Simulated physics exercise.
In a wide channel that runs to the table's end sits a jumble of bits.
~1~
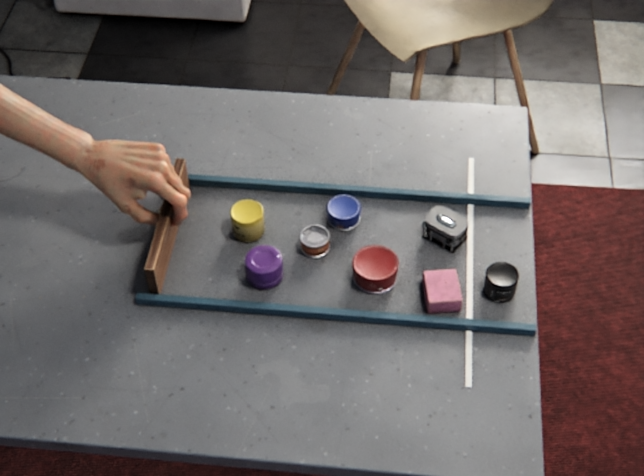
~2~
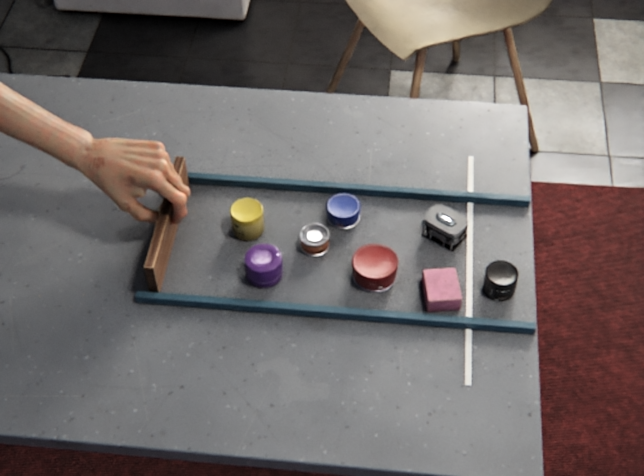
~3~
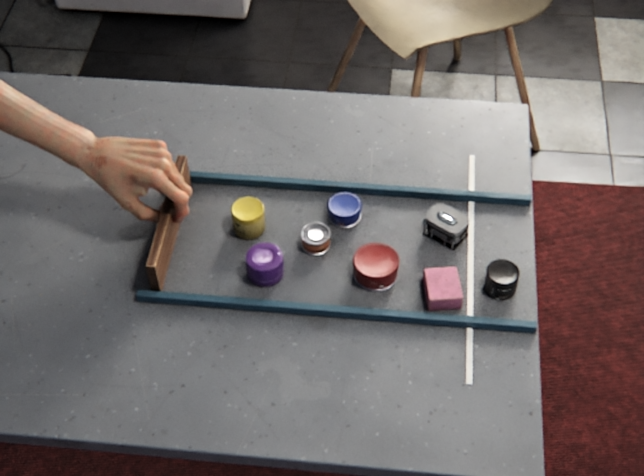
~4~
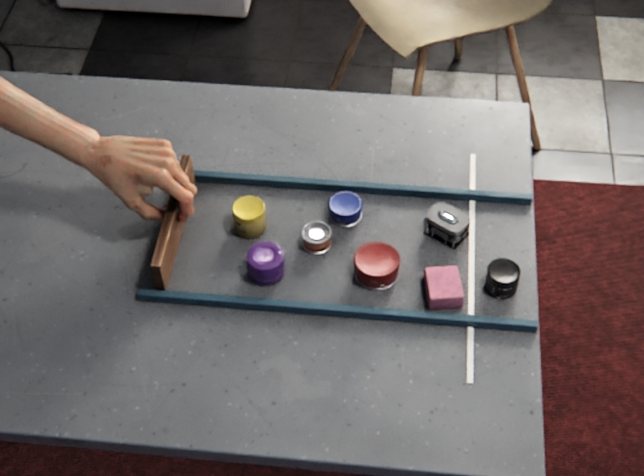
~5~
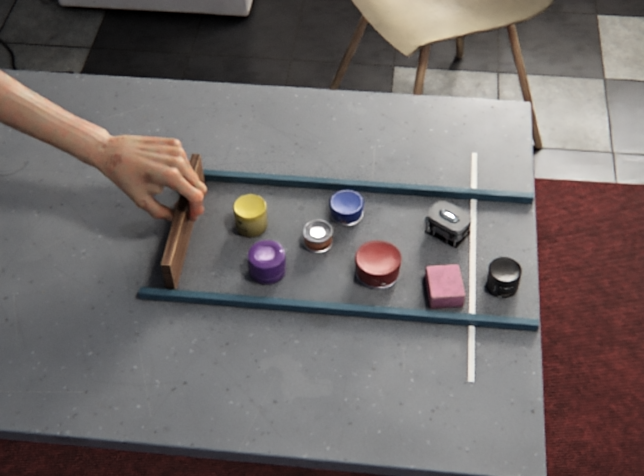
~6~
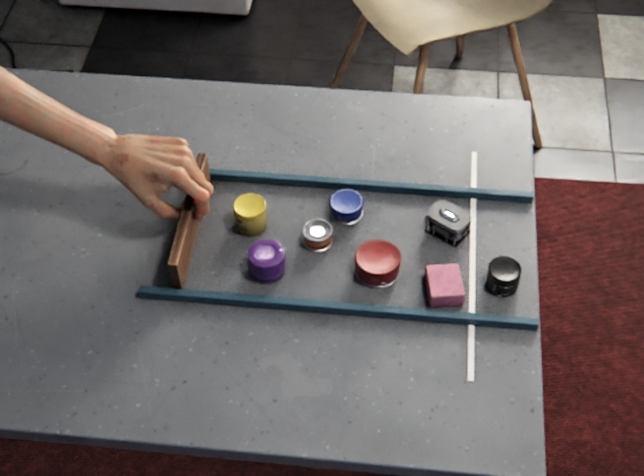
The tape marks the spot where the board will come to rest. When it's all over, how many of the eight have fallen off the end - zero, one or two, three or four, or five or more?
The pieces that drop number fewer than three, yet some.
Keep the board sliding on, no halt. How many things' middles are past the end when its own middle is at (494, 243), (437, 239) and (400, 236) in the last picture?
Respectively, 4, 0 and 0.
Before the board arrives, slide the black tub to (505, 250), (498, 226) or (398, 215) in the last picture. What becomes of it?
Going through them in turn, the case fails to stay, then fails to stay, then sits tight.
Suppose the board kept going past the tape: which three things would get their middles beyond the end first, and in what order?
Sequence: Black tub; pink block; red pot.
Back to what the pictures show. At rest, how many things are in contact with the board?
Number: 4.
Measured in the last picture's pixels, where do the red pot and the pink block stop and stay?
You'll find the first one at (525, 263) and the second at (533, 298).
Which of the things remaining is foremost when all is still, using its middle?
Answer: The pink block.
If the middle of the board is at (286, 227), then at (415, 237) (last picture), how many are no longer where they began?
By then 3, and later 8.
Soon after, none off yet; black tub at rest near (503, 277); grey case at rest near (448, 223); pink block at rest near (445, 285).
After that, none off yet; black tub displaced a little near (517, 280); grey case at rest near (448, 223); pink block displaced about its own width near (476, 289).
In the end, the number that fall off is one or two; gone, black tub.
